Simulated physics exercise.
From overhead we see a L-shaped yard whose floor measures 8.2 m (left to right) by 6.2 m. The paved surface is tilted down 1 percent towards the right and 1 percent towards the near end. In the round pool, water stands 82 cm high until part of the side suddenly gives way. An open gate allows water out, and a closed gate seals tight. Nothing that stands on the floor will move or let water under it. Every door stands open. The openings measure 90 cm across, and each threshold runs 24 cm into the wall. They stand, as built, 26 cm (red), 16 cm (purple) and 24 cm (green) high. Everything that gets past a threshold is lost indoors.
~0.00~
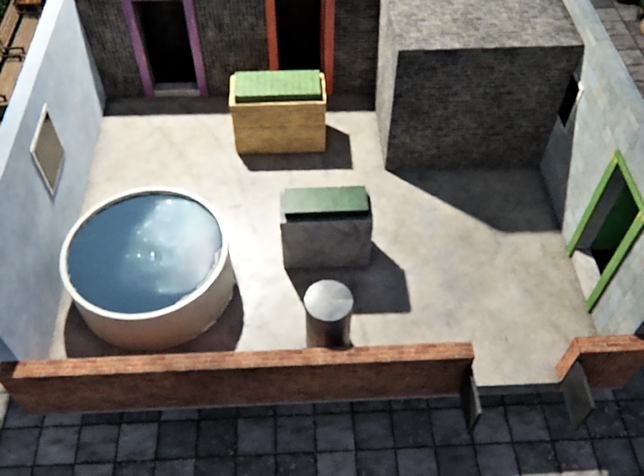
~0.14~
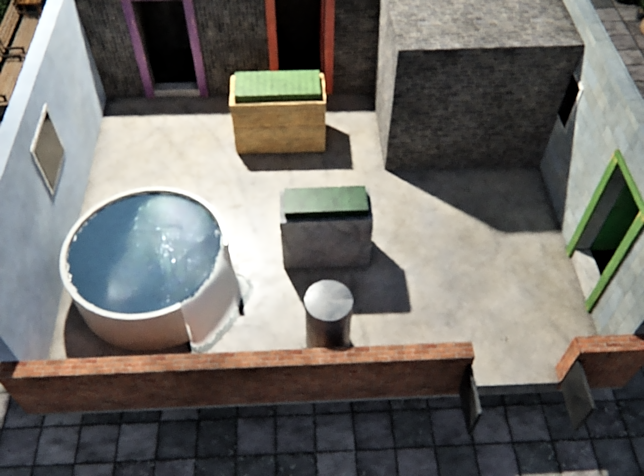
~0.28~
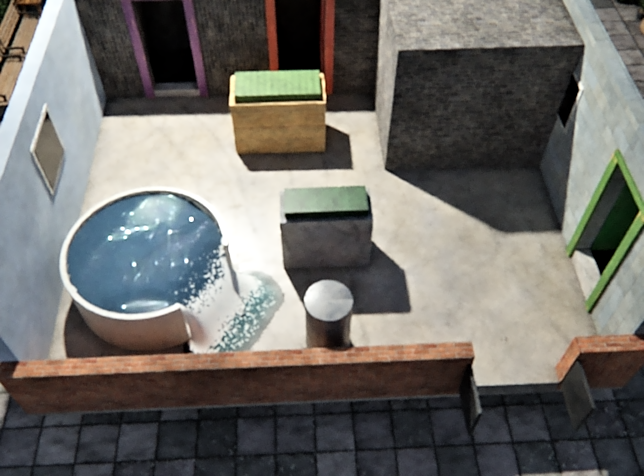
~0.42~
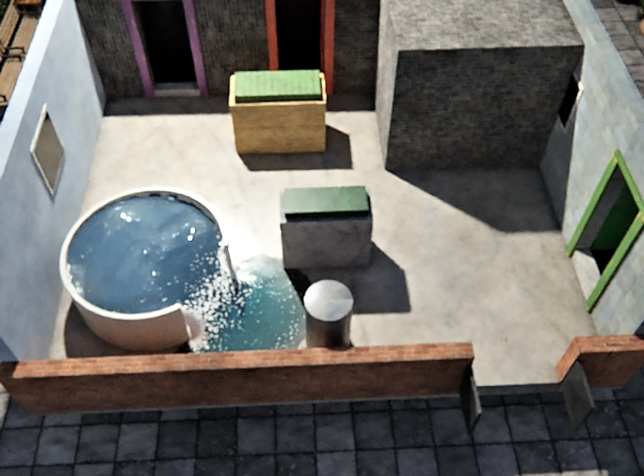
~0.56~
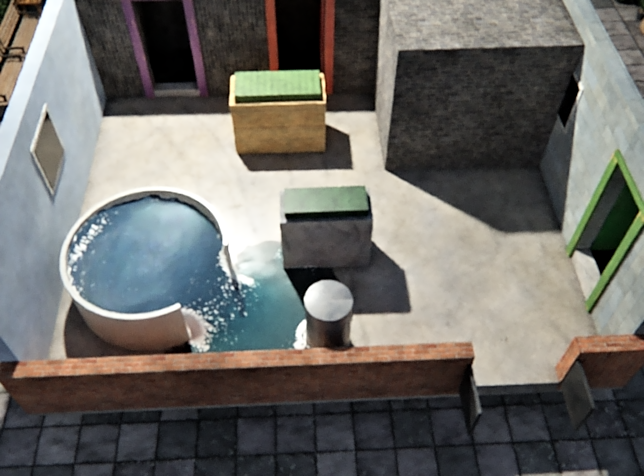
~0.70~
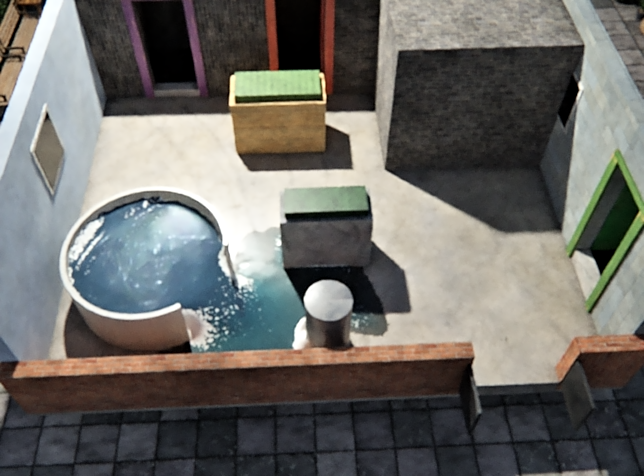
In a walled yard with open doors, a round pool sat still until water poured through a gap in its right side, spreading across the pale floor and around the small round pillar and grey block.
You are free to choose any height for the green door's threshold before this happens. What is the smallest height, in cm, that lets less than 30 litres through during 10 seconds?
About 27 cm.
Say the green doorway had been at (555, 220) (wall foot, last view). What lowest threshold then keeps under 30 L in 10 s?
Roughly 14.0 cm, give or take.
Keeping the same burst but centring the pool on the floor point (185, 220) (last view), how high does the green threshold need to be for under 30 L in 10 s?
A minimum of about 15 cm.
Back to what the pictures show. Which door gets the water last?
Red.
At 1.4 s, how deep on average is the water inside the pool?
I'd put it near 52 cm.
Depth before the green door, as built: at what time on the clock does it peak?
Around 2.4 seconds.
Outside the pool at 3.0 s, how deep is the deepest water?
Up to some 34 centimetres, I'd say.
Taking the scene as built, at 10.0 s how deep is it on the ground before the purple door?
A ruler would read roughly 5.0 cm.
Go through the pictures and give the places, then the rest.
The first frame shows still water, 82 cm deep, in the round pool at (146, 251); the green door at (600, 242) is dry.
In the second frame, water pours out at (216, 299) and has run 0.3 m, to (248, 291); about 8 cm deep outside, 82 cm at the back.
In the third frame, the gap is at (216, 301), the front 0.8 m out at (275, 303); the back of the round pool holds 82 cm.
In the fourth frame, the front is at a hidden place, 1.4 m from the gap at (216, 302); 2.7 m2 of floor is wet, 82 cm left at the back.
In the fifth frame, the front is at a hidden place, 1.9 m from the gap at (216, 302); 3.8 m2 of floor is wet, 78 cm left at the back.
In the sixth frame, the gap is at (216, 302), the front 2.5 m out at a hidden place; the back of the round pool holds 69 cm; the green door at (600, 242), 5.8 m from the gap, is still 3.3 m from the nearest water.
After 1.4 s water covers 25 % of the floor, deepest (64 cm) near (296, 366); it has not reached the green door.
After 3.0 s water covers 45 % of the floor, deepest (34 cm) near (296, 355); 34 cm at the green door, 29 litres in over its 24 cm threshold.
After 10.0 s water covers 95 % of the floor, deepest (16 cm) near (603, 365); 13 cm at the green door, 54 litres in over its 24 cm threshold.
At the green door as built, the water arrived by 2.0 s and peaked near 35 cm at 2.4 s.
With a threshold of 23.5 cm, 59 litres would have come in within the 10 s; with 32 cm, 6 litres. So under 30 litres takes about 27 cm.
